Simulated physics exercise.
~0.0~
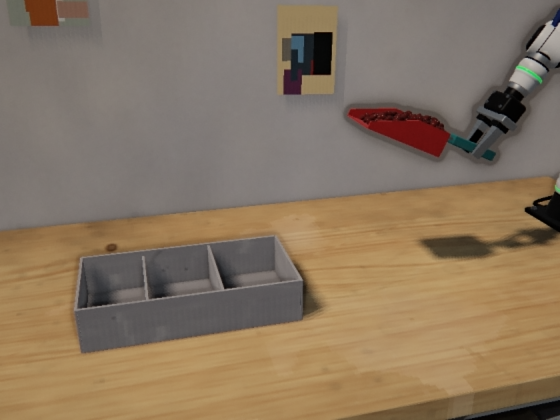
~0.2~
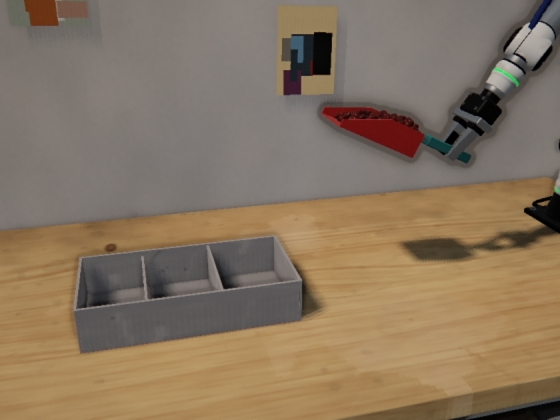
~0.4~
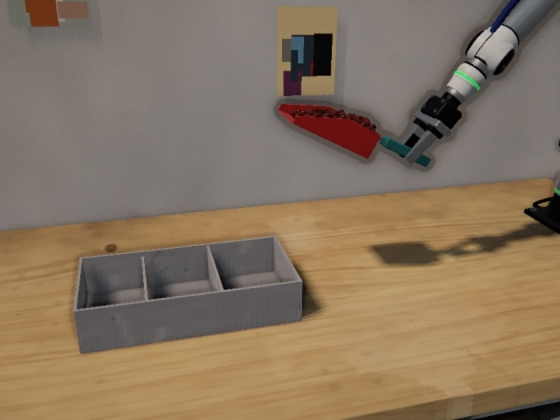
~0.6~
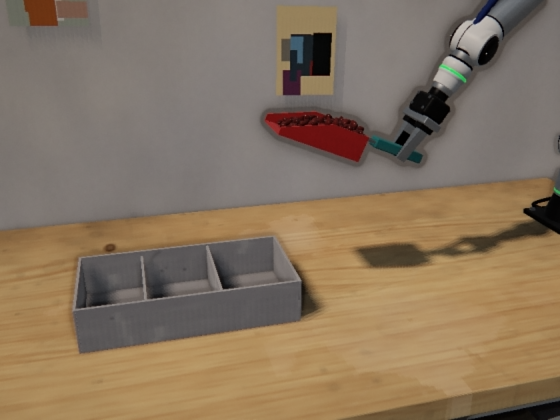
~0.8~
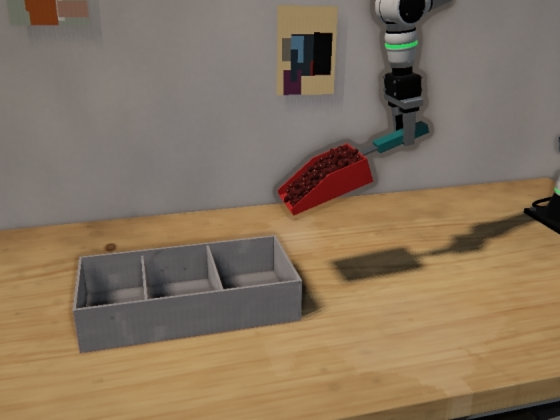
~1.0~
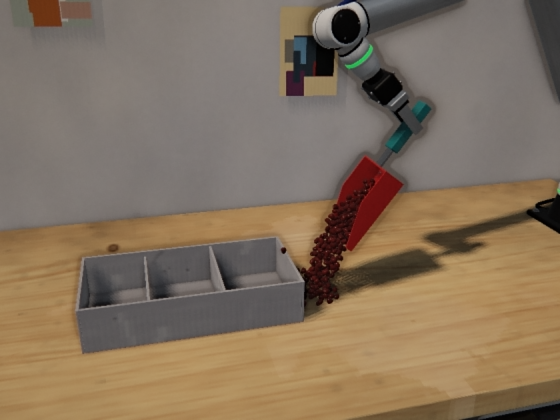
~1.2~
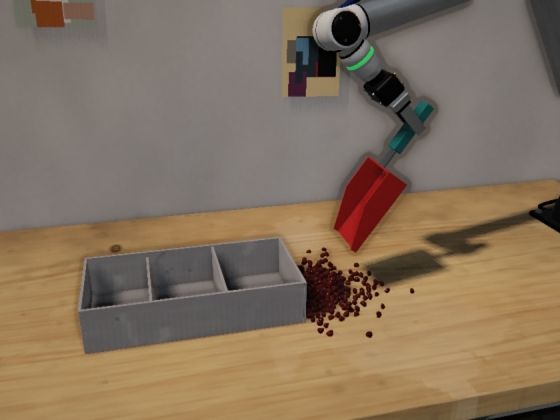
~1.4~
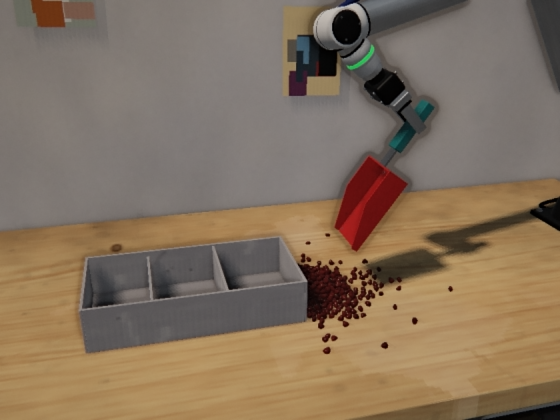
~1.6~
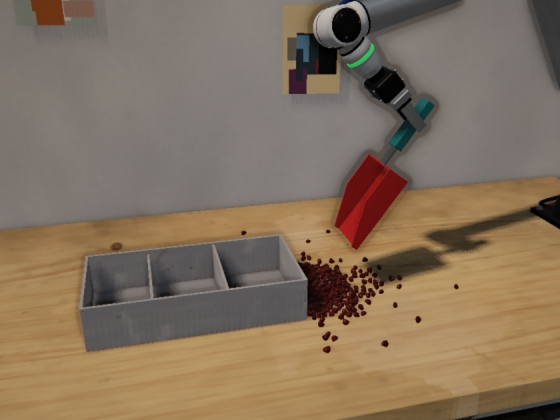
On a wooden table, a robot arm carries a red scoop left and tips dark beans beside a grey divided box, missing it.
